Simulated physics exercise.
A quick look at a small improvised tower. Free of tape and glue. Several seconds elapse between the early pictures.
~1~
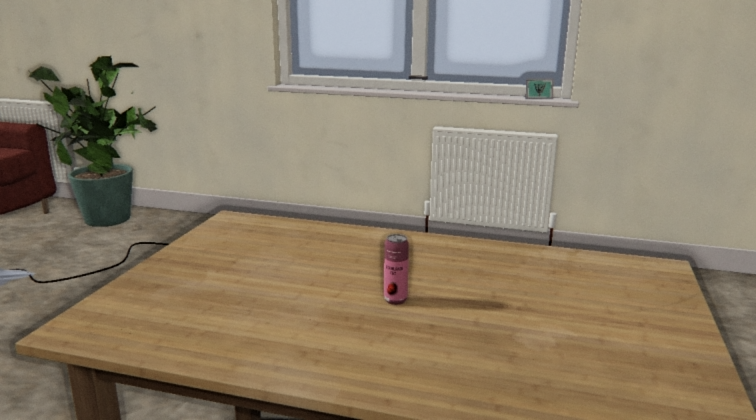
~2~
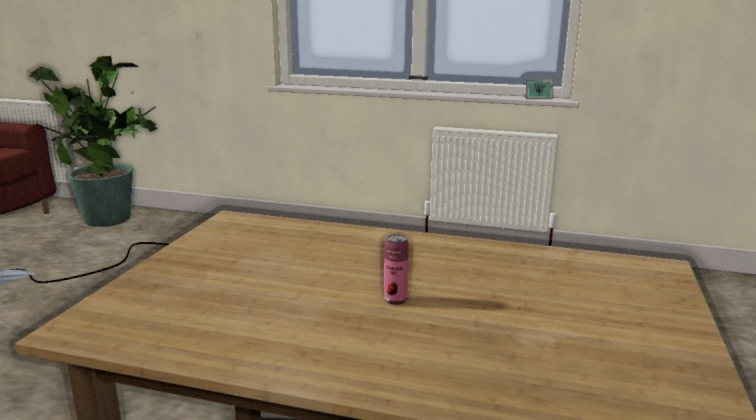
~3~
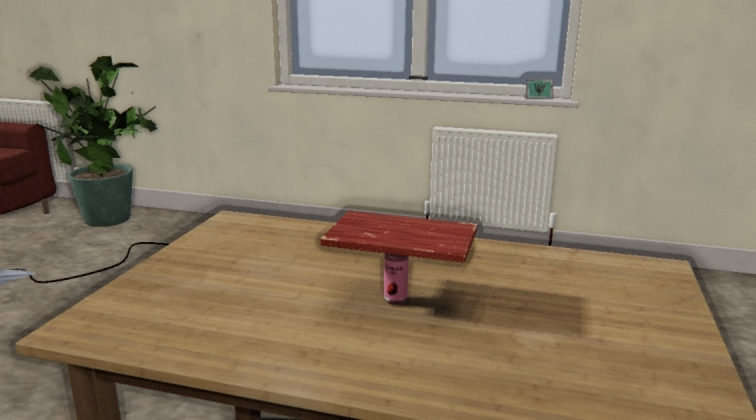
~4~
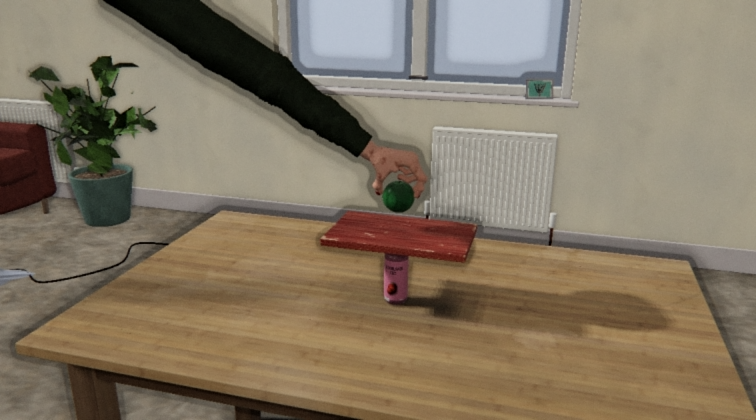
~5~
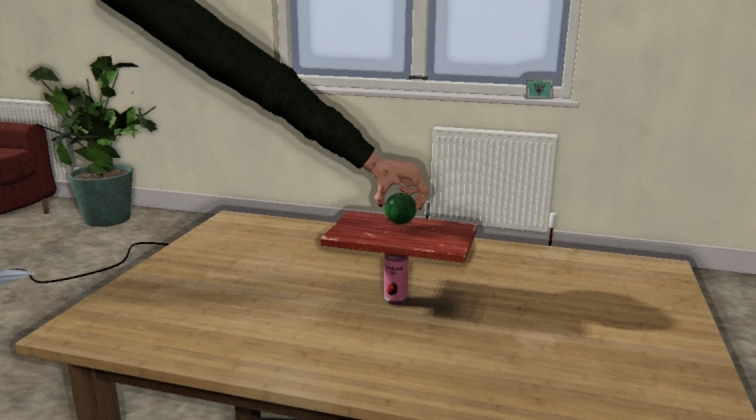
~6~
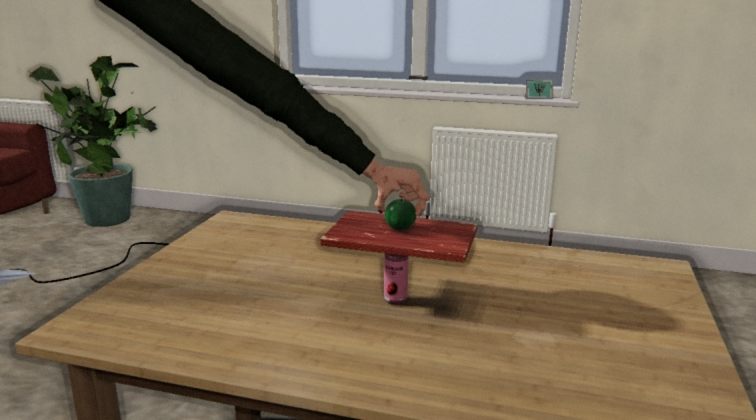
In a room with a potted plant and a radiator below a window, a pink can stands alone on a wooden table. A red board then appears lying across the top of the can. A dark-sleeved arm reaches in from the upper left and lowers a green apple onto the board, fingers still holding it.
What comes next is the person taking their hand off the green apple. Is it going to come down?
The stack supports it.
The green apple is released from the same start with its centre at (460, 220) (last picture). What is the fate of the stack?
Well, it crumbles then.
Then, 0.20 s on from there, no change.
Then, 0.40 s on from there, green apple resting near (401, 215).
In the end, all 3 unmoved. At the end, from the last picture's camera, green apple near (401, 215). The stack stays up.
